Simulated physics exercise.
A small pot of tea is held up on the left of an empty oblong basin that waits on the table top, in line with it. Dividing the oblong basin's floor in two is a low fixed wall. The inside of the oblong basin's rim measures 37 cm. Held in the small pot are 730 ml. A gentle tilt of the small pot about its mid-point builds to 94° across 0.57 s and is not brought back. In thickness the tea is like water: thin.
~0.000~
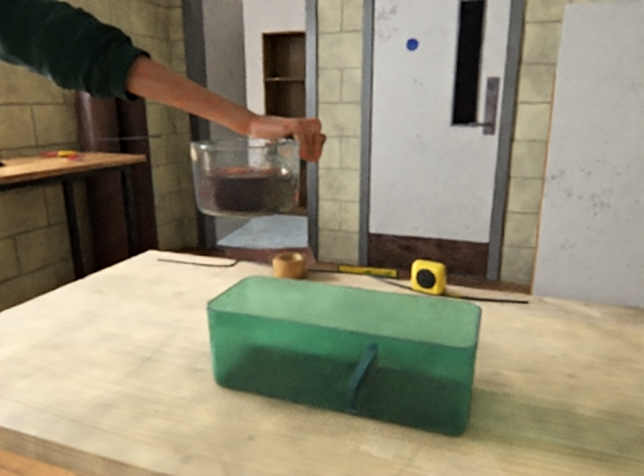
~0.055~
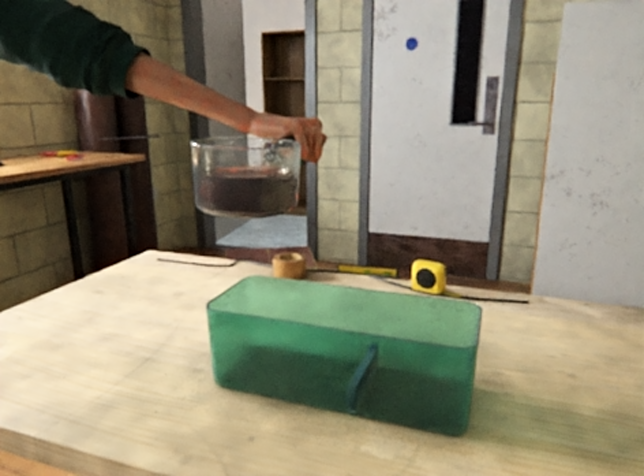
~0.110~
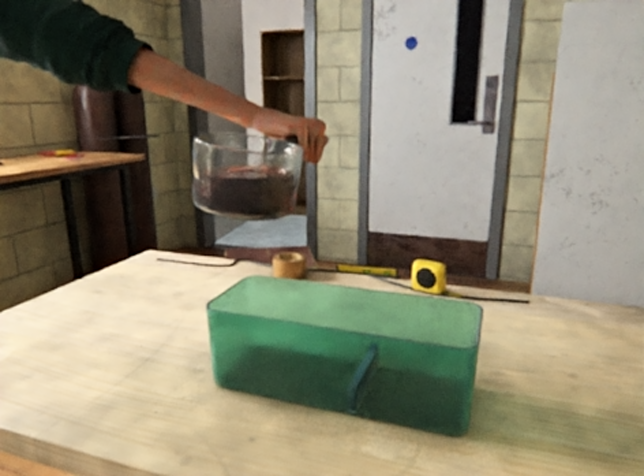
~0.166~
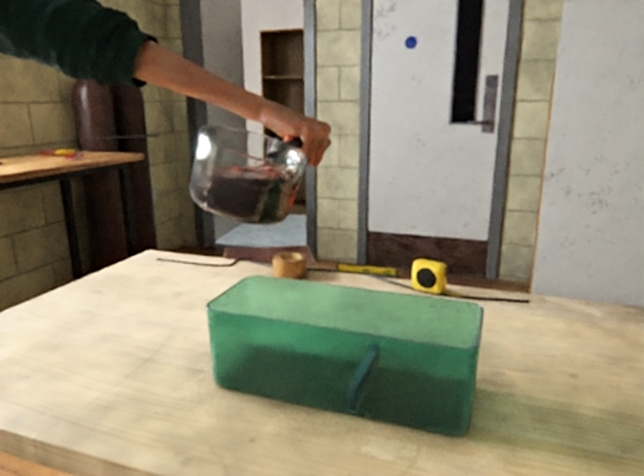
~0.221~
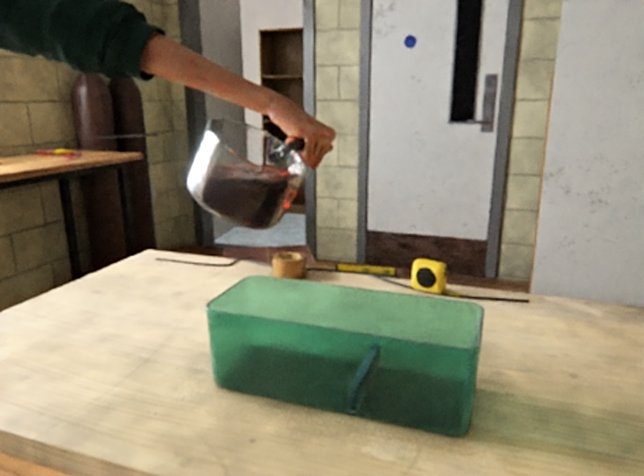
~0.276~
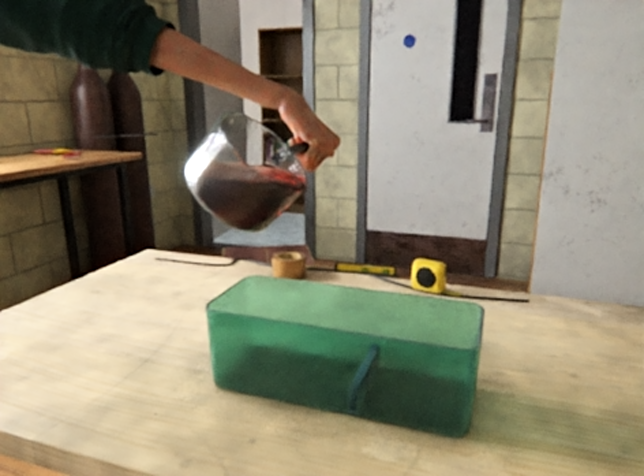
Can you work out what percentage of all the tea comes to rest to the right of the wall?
I would put it at 5 per cent.
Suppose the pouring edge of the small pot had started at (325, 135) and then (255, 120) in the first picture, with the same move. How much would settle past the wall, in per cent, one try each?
First 70, then 15 per cent.
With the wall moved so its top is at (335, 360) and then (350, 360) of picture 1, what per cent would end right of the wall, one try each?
75 per cent first, 25 per cent second.
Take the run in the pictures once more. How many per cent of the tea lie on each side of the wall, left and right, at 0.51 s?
Around 10 on the left side and 0 on the right side.
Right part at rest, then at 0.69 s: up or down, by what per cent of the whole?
The right part gains close to 4 per cent.
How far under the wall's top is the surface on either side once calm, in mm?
I'd say some 14 mm on the left and some 36 mm on the right.
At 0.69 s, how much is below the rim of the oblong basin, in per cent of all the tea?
It works out near 66 per cent.
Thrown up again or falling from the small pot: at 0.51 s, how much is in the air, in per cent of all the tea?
46 %.
Then, 0.51 s in, the tilt is 92° and 43 per cent is still to pour, 11 is left of the wall and 0 right of it.
Then, 0.69 s in, the tilt is 94° and 19 per cent is still to pour, 65 is left of the wall and 0 right of it.
Then, 0.87 s in, the tilt is 94° and 7 per cent is still to pour, 79 is left of the wall and 3 right of it.
Then, 1.07 s in, the tilt is 94° and 3 per cent is still to pour, 88 is left of the wall and 4 right of it.
Finally, 92 per cent lies left of the wall, 5 right of it and 3 outside.
